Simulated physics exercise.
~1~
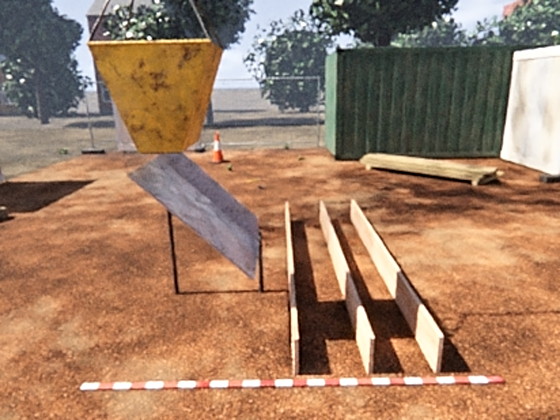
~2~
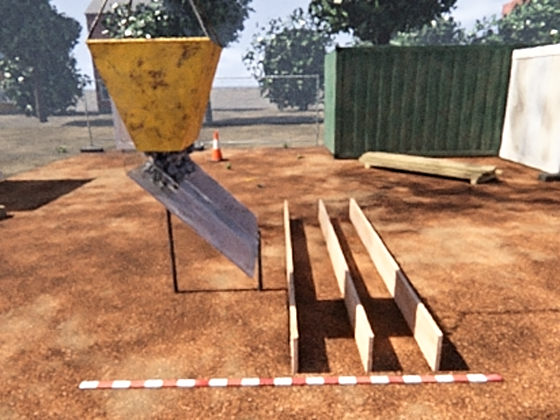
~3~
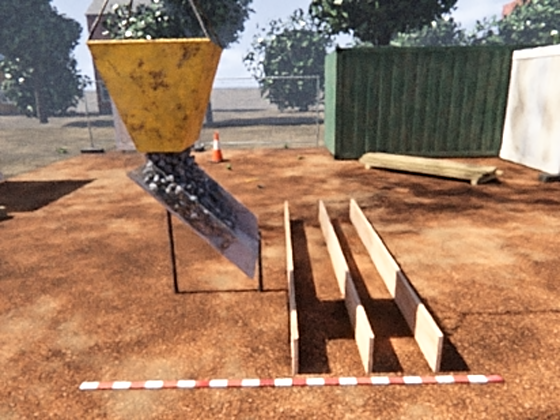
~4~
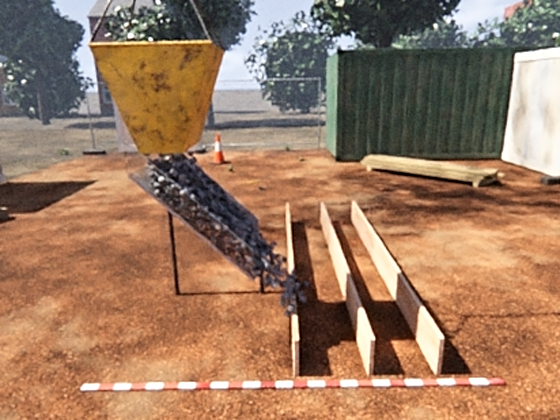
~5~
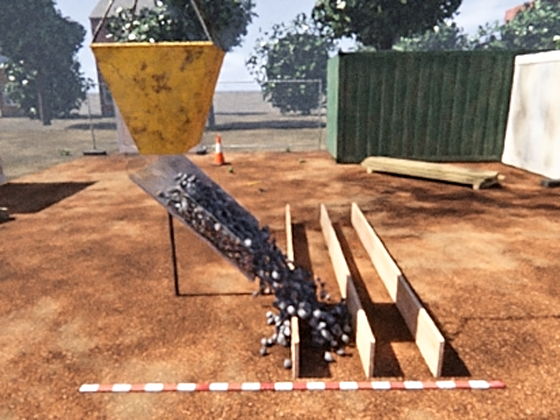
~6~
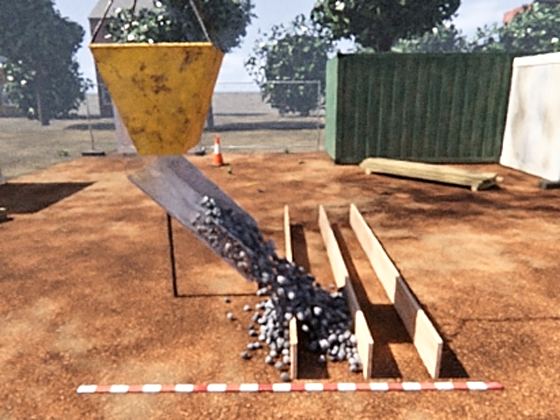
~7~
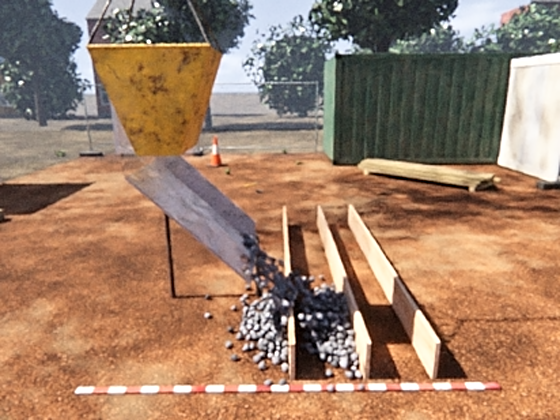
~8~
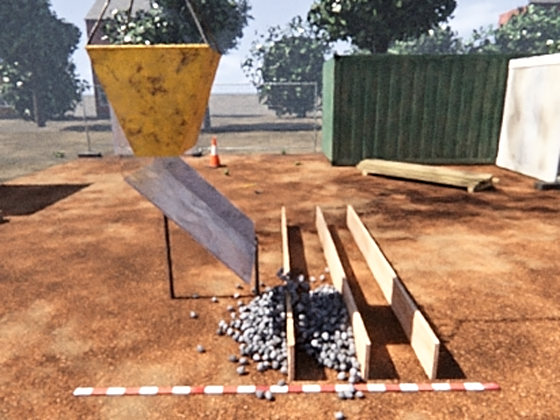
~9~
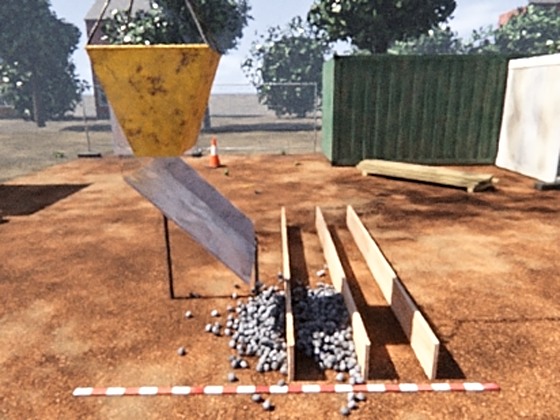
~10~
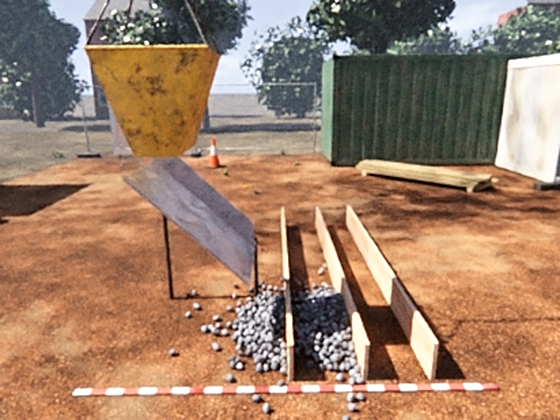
Grey stones dropped from a hanging yellow skip onto a sloping steel slide, slid down to the right and spilled over the nearest plank, settling in a heap partly left of the planks and slightly more in the left bay, with the right bay empty.
